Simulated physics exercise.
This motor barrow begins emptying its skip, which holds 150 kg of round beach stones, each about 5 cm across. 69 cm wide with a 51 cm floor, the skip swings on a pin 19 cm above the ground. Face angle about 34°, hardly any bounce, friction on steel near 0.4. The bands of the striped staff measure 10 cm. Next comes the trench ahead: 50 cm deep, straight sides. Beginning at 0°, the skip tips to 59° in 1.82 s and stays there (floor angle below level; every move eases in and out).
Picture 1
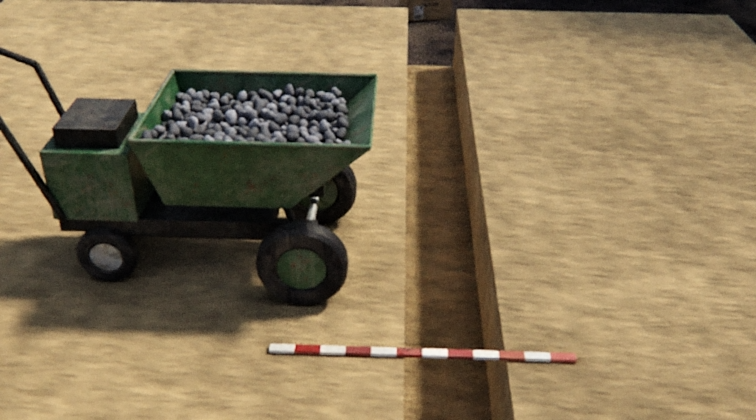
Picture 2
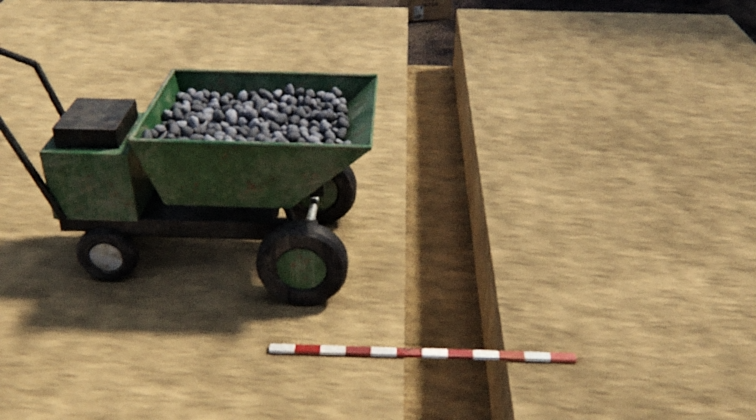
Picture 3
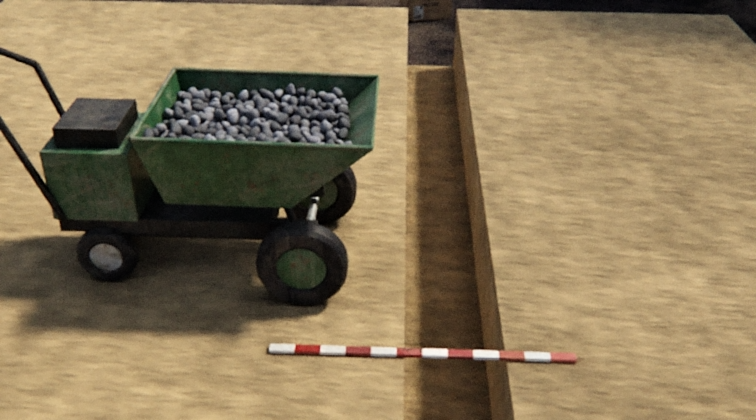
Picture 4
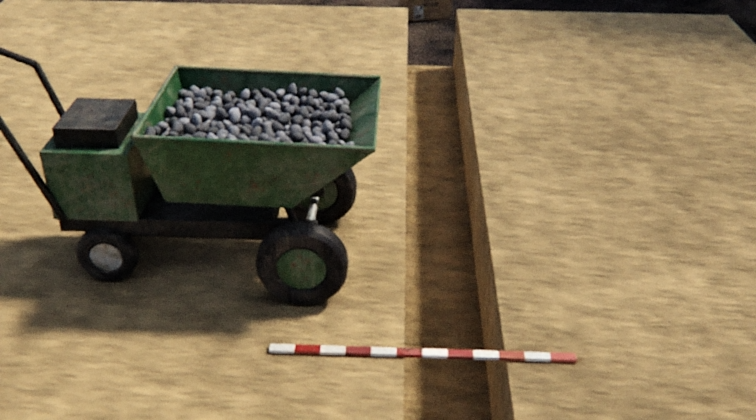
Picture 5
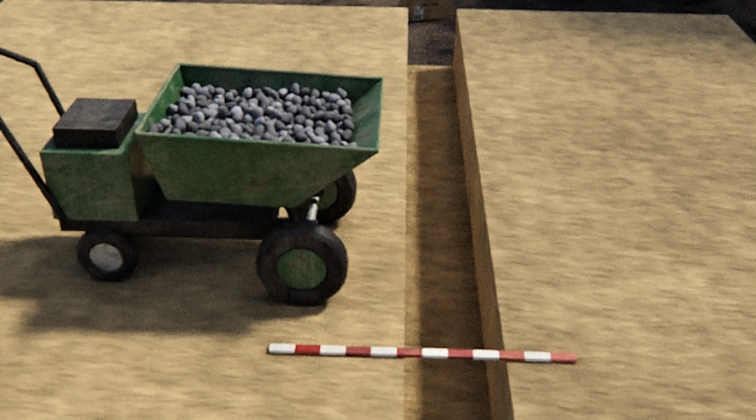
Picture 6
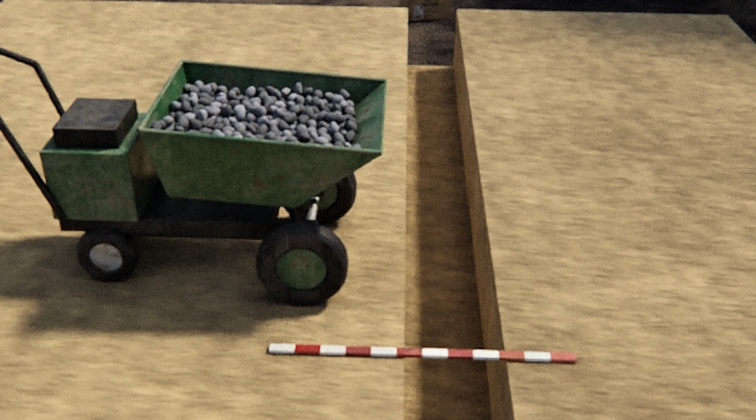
The green skip of a small motor barrow, heaped with round grey stones, sat still at first, then tilted very slightly toward the narrow trench on its right, while the wheels stayed put.
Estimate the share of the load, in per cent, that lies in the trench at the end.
I would say 61 per cent of the load lies in the trench at the end.
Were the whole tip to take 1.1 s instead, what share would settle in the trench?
That would give about 55 percent.
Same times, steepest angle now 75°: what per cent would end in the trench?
I'd expect around 65 in a hundred.
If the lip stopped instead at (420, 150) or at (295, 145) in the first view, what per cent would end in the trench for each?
First place: Near 25%; second place: Near 100%.
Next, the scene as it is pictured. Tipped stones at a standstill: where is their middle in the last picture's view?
Around (474, 330).
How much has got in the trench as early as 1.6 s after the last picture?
By that moment, roughly 20 per cent of the load.
Then, 1.1 s after the last picture the floor is at 50°, 100 % in the skip; the foremost stones are at (445, 205).
Then, 1.6 s after the last picture the floor is at 59°, 58 % in the skip, 21 % in the trench, 21 % past the trench; the foremost stones are at (572, 255).
Then, 2.0 s after the last picture the floor is at 59°, 28 % in the skip, 34 % in the trench, 38 % past the trench; the foremost stones are at (650, 258).
Then, 3.9 s after the last picture the floor is at 59°, 0 % in the skip, 61 % in the trench, 39 % past the trench; the foremost stones are at (689, 246).
